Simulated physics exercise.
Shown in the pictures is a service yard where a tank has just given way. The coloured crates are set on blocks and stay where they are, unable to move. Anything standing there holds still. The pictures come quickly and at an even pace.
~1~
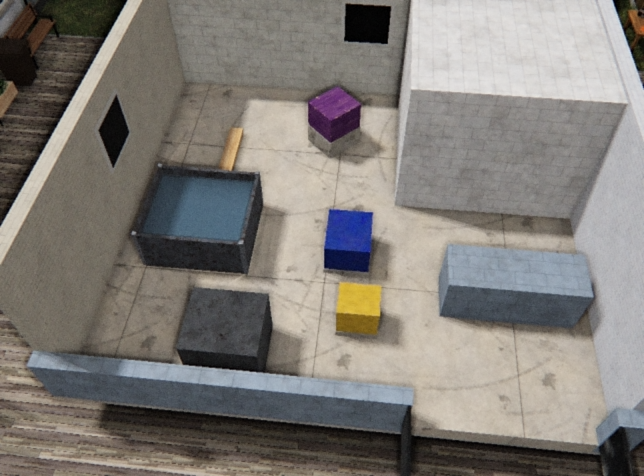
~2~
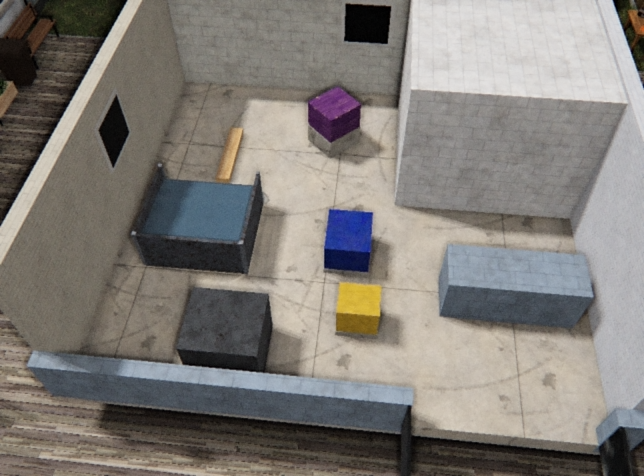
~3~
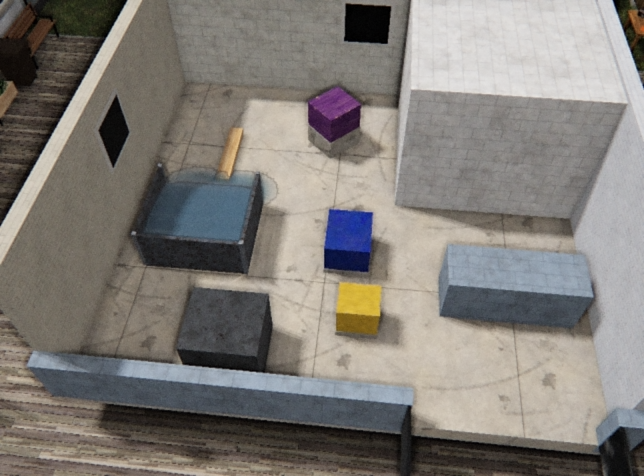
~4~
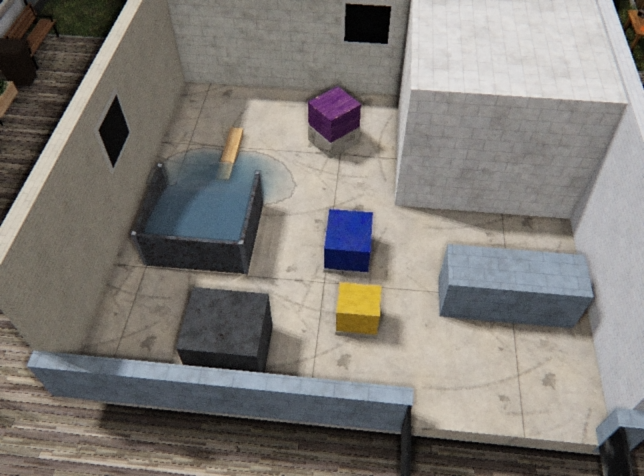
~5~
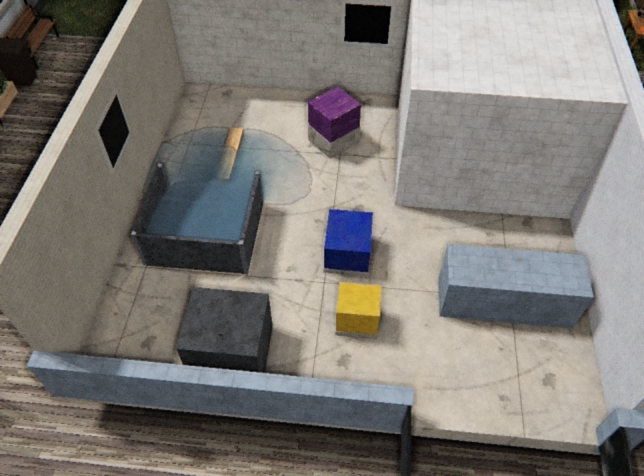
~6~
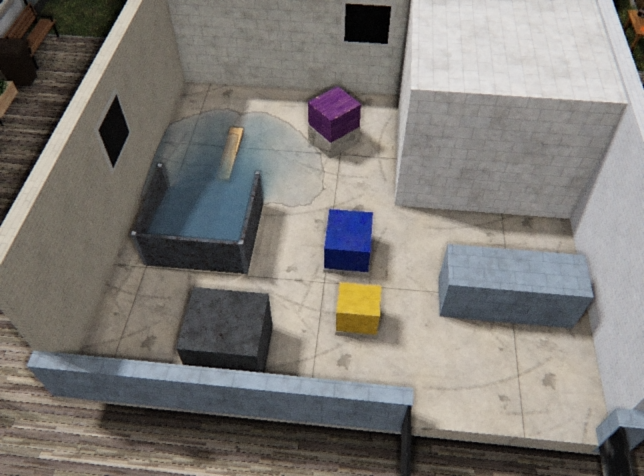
At first, an open dark-walled tank of water stands whole and still among coloured blocks in a walled yard. Then its far side is gone and water pours out, spreading across the pale floor around a wooden plank and widening toward the back and right, near the purple block.
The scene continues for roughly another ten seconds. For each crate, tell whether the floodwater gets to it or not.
At the end, the purple crate stays above the water; the blue crate is not above the water; the yellow crate stays above the water.
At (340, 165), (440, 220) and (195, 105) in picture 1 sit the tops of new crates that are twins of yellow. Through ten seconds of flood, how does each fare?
Crate one is touched by the flood; crate two avoids the flood; crate three is touched by the flood.
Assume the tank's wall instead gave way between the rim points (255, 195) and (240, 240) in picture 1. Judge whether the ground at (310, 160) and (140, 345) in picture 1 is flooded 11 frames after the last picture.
Going in the order you asked, the first is drenched and the second is never reached.
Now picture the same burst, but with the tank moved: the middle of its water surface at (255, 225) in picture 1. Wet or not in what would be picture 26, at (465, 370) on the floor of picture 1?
Not reached.
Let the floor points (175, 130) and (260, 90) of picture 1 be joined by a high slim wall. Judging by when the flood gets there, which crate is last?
Lab note: Final one reached is the yellow crate.
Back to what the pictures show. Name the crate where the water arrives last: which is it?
Easy - the yellow-painted one.
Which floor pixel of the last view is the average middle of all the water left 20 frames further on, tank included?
Centre: Close to (262, 140).
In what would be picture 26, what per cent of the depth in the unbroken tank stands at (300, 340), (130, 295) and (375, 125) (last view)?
The depths come to near 0, 0 and 14 per cent respectively.
A moment on, water covers 30 % of the floor; the purple crate water round its plinth, the blue crate not reached, the yellow crate not reached.
Next, water covers 30 % of the floor; the purple crate water round its plinth, the blue crate not reached, the yellow crate not reached.
Then, water covers 40 % of the floor; the purple crate water round its plinth, the blue crate water round its plinth, the yellow crate not reached.
Later, water covers 60 % of the floor; the purple crate water round its plinth, the blue crate water round its plinth, the yellow crate water round its plinth.
In the end, water covers 85 % of the floor; the purple crate stayed above the water, the blue crate was topped, the yellow crate stayed above the water.
